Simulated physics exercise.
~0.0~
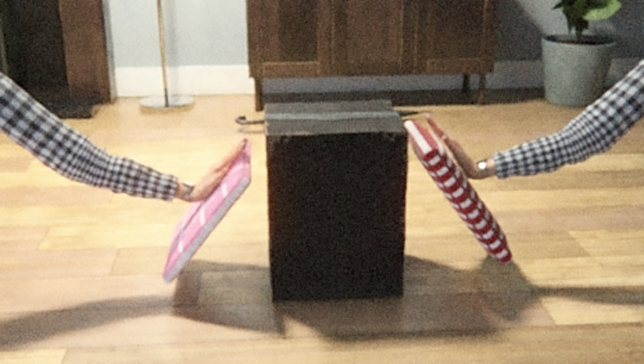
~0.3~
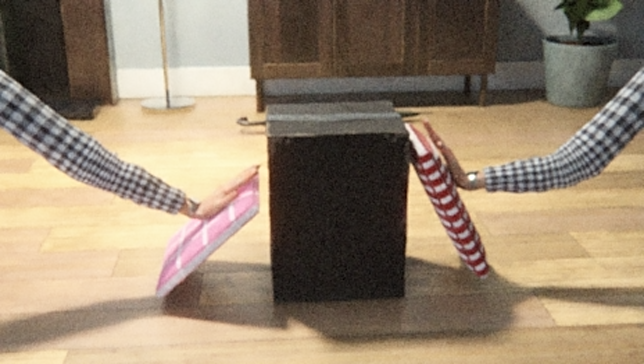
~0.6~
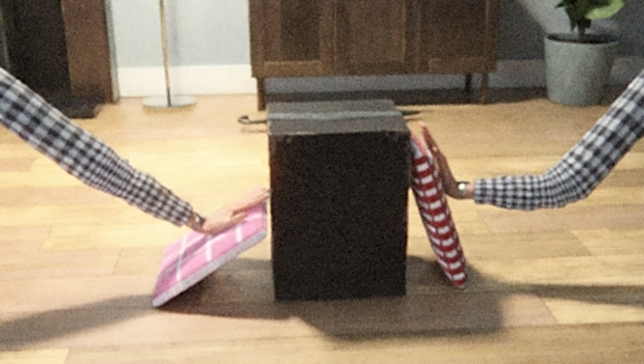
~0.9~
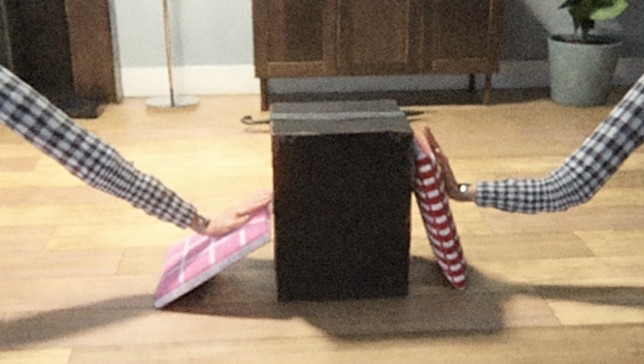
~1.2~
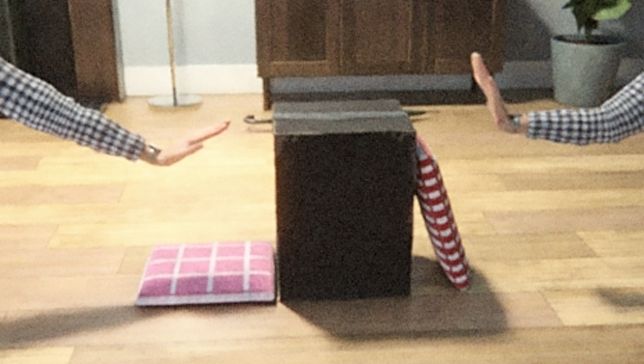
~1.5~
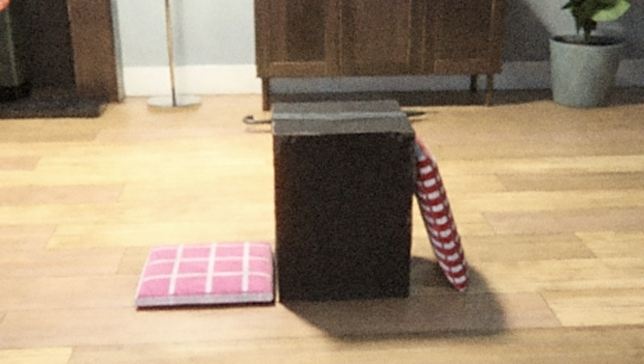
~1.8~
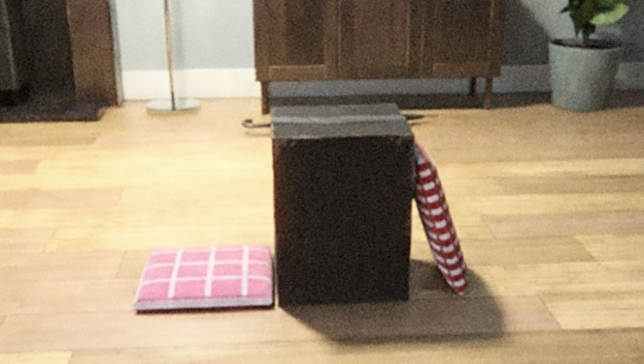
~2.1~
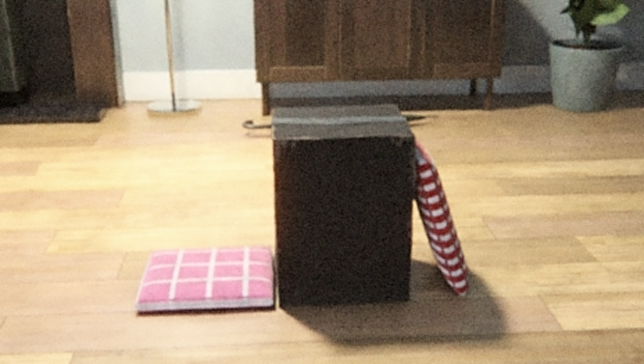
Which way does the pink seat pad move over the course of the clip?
The pink seat pad moves down, sinking from its slant beside the black box until it lies flat on the floor.
